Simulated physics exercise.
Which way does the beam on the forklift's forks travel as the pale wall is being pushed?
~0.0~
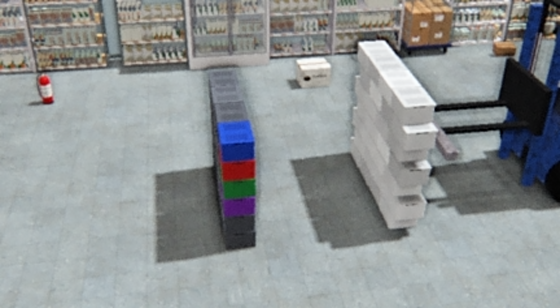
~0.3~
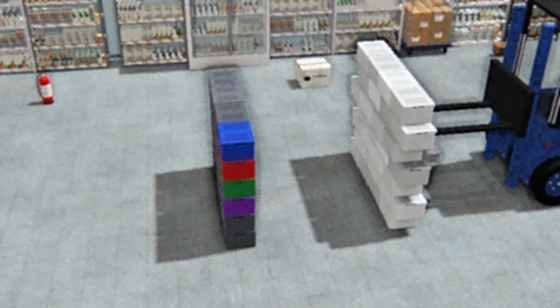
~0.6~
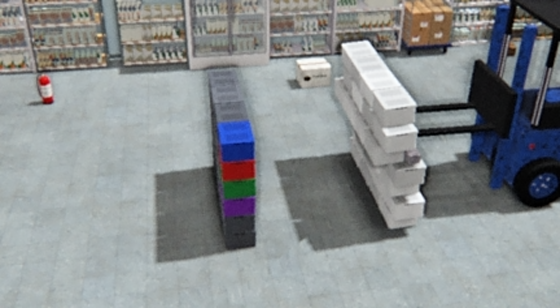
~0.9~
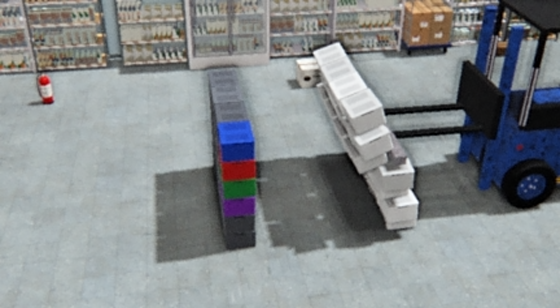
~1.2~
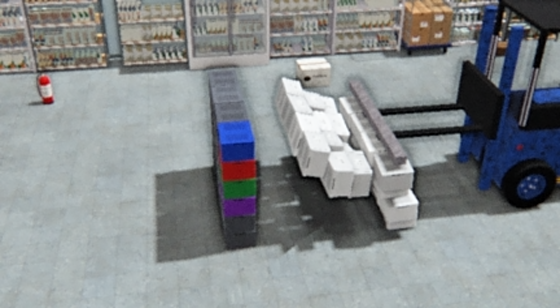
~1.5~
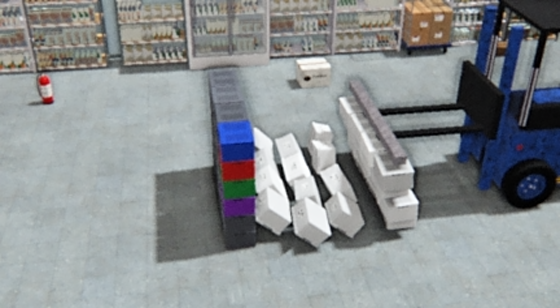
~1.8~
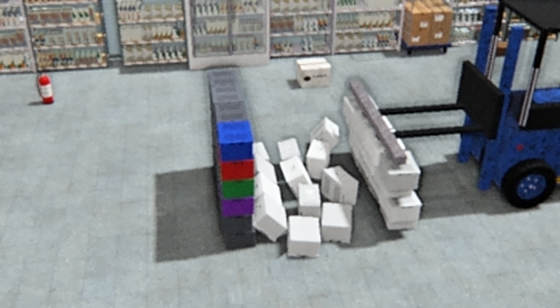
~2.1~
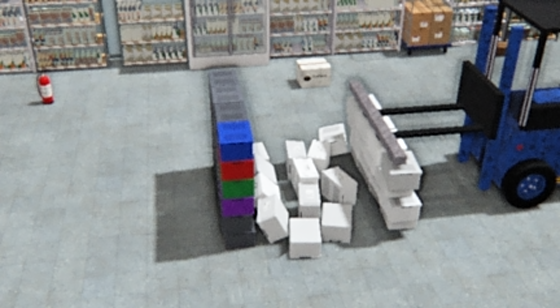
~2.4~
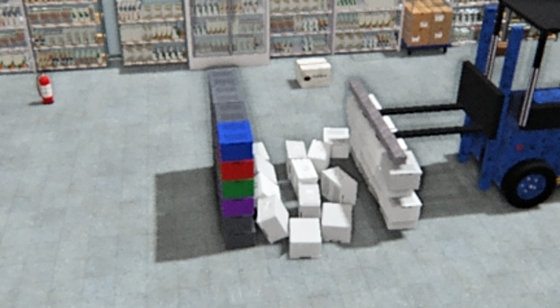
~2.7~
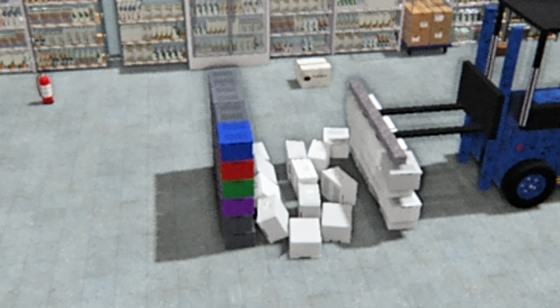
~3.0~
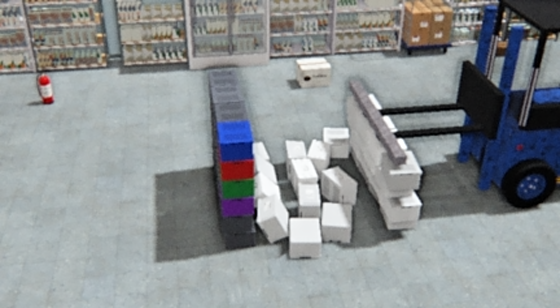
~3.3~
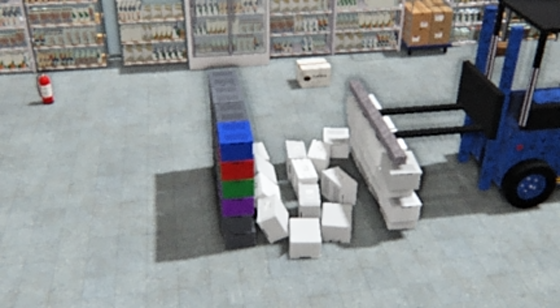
The beam travels to the left, pushing against the pale wall before coming to a stop.
We see a blue forklift push a pale wall of stacked totes leftward until its upper rows topple and tumble into the gap before a dark wall. The forklift stops, the loose totes settle in a heap, and the blue, red, green and purple totes stay stacked.
